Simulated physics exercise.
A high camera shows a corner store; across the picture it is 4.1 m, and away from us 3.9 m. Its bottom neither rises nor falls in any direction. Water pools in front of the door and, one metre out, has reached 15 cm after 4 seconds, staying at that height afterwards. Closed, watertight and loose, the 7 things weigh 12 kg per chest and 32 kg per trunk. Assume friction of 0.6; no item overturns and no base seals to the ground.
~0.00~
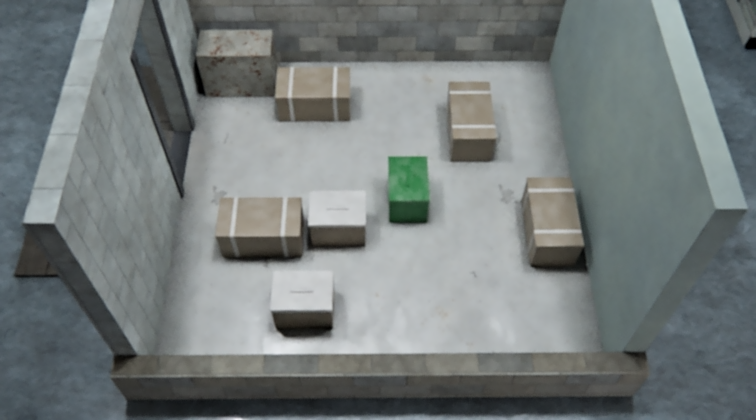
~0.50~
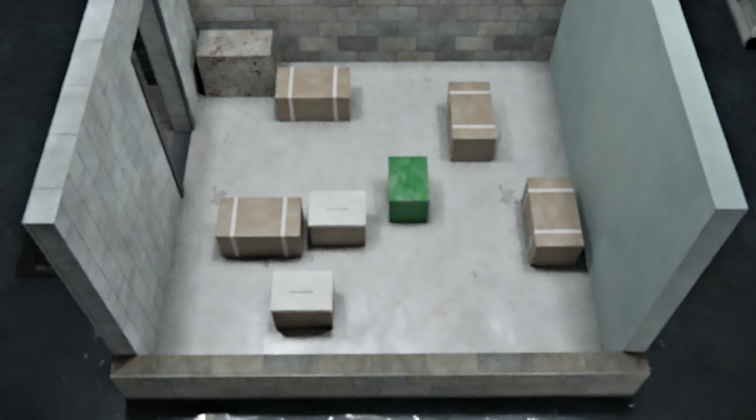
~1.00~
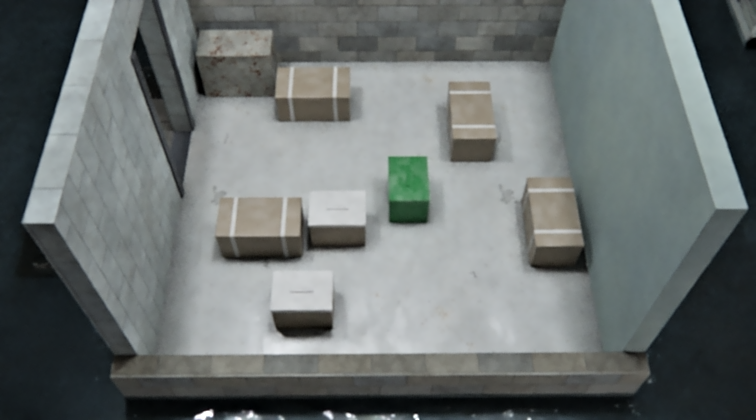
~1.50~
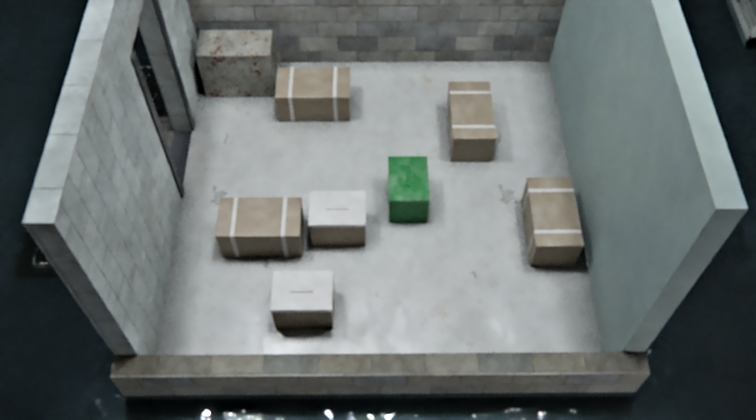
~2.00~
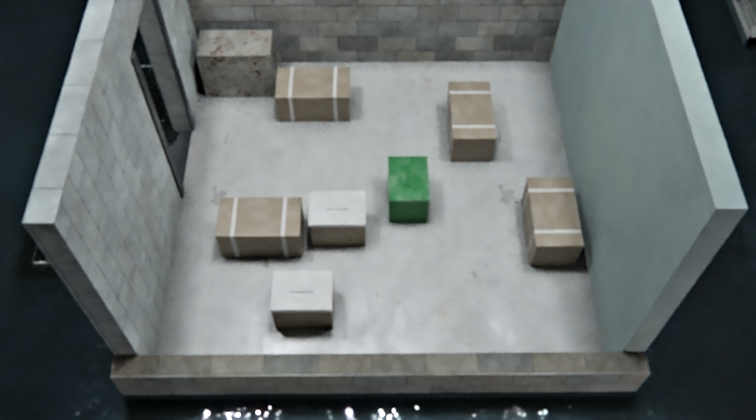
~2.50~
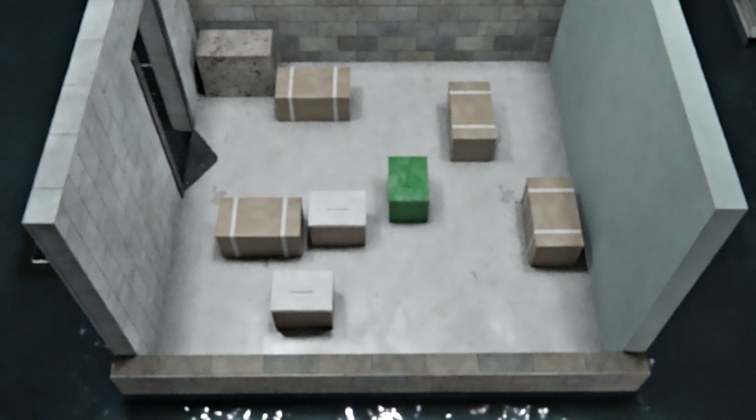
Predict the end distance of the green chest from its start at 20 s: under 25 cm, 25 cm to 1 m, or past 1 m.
The green chest ends up past 1 m from its start.
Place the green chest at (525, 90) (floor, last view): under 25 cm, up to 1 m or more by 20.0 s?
I'd say it budges a bit.
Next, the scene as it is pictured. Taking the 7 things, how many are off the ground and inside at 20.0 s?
That would be 5 of them.
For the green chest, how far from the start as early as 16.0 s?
About 150 cm.
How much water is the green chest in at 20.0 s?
Roughly 10 cm.
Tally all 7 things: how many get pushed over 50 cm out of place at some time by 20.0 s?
The total is 3.
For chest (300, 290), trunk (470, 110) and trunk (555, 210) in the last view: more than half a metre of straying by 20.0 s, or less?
Well, in sequence it's greater, lower, lower.
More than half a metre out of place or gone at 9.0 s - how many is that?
My count gives 0.
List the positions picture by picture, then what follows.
In the first frame, the green chest at (409, 178) rests on the ground; 0.0 m2 under water; 0 of 7 have shifted.
In the second frame, the green chest at (409, 178) rests on the ground; 0.0 m2 under water; 0 of 7 have shifted.
In the third frame, the green chest at (409, 178) rests on the ground; water covers 0.0 m2; 0 of 7 have shifted.
In the fourth frame, the green chest at (409, 178) rests on the ground; 0.0 m2 under water; 0 of 7 have shifted.
In the fifth frame, the green chest at (409, 178) rests on the ground; 0.0 m2 under water; 0 of 7 have shifted.
In the sixth frame, the green chest at (409, 178) rests on the ground; water covers 0.1 m2; 0 of 7 have shifted.
After 4.0 s the green chest is near (409, 178), 0.0 m from its start, aground; 0 afloat.
After 9.0 s the green chest is near (442, 188), 0.3 m from its start, aground; 0 afloat.
After 16.0 s the green chest is near (448, 334), 1.7 m from its start, afloat; 1 afloat.
After 20.0 s the green chest is near (226, 324), 2.3 m from its start, afloat; 5 afloat.
